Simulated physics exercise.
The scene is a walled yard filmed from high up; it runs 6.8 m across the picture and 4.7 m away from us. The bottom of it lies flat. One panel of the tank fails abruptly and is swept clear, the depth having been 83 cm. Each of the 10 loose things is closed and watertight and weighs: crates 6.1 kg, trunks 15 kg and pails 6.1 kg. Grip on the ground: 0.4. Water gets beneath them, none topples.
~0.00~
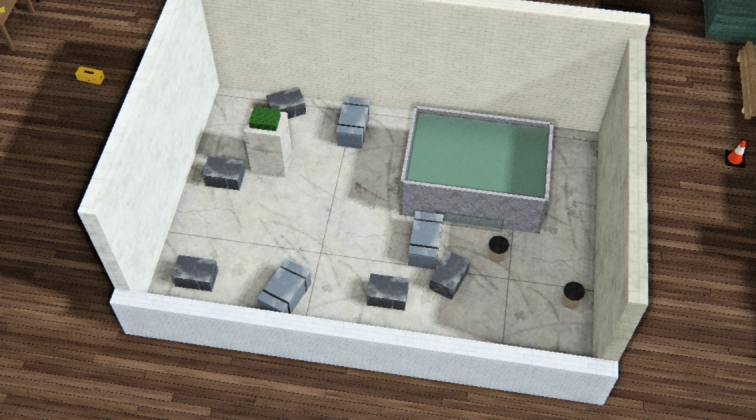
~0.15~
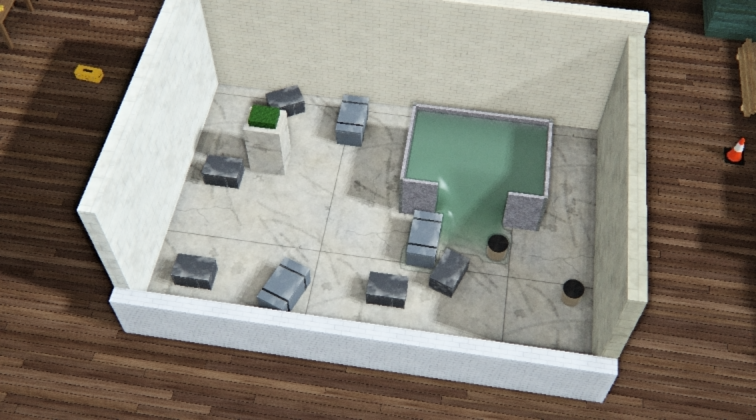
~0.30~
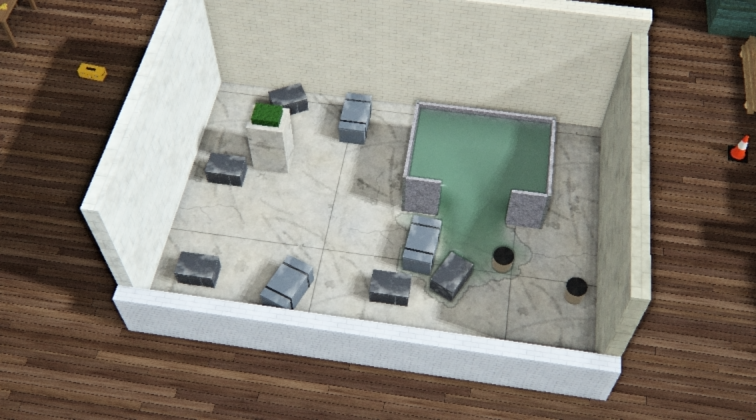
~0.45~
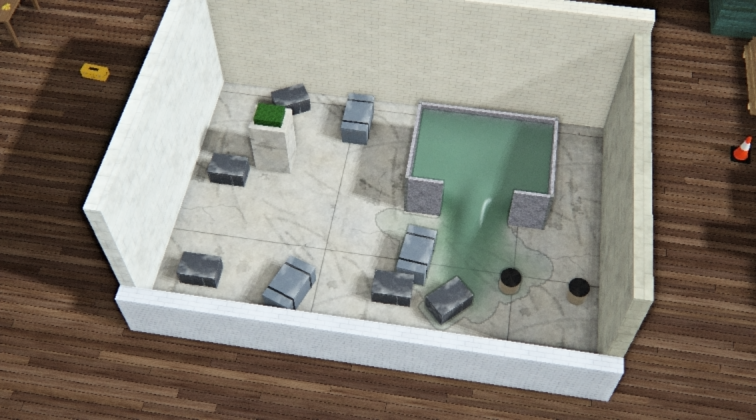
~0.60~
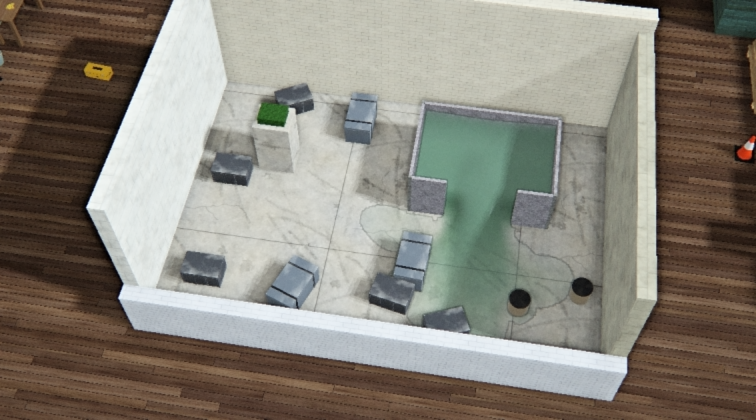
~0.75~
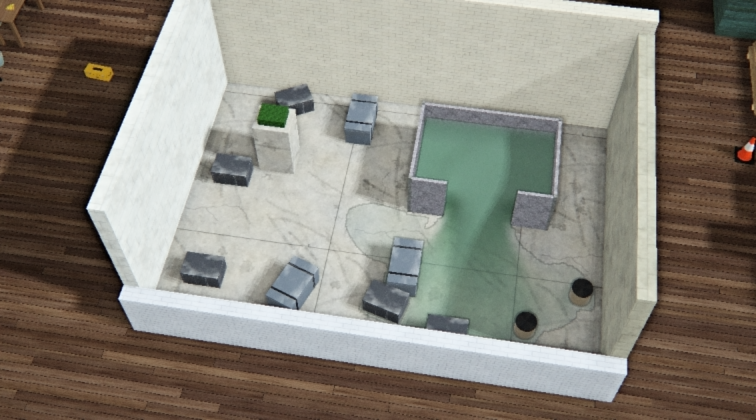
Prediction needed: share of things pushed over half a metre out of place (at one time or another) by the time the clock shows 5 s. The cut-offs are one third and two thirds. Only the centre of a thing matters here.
By the time shown, two thirds or over will have gone that far.
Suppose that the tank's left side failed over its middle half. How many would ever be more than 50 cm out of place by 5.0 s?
The count would be 6.
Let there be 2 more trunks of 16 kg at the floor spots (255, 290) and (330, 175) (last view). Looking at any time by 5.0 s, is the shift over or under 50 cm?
First exceeds it, then falls shy.
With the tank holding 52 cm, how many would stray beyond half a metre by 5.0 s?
Then 7 of them.
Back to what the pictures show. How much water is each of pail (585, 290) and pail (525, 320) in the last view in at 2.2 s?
First roughly 5 cm, second roughly 18 cm.
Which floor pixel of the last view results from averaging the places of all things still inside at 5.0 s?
I'd put it around (318, 166).
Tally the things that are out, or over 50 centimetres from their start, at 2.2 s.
By then the count is 6.
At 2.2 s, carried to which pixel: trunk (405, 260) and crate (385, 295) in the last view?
(292, 249) and (228, 286), roughly.
After 1.1 s 4 of 10 are over 50 cm from their spots; 2 afloat.
After 2.2 s 6 of 10 are over 50 cm from their spots; 3 afloat.
After 3.5 s 8 of 10 are over 50 cm from their spots; 5 afloat.
After 5.0 s 8 of 10 are over 50 cm from their spots, and 8 have been at some point; 8 afloat.
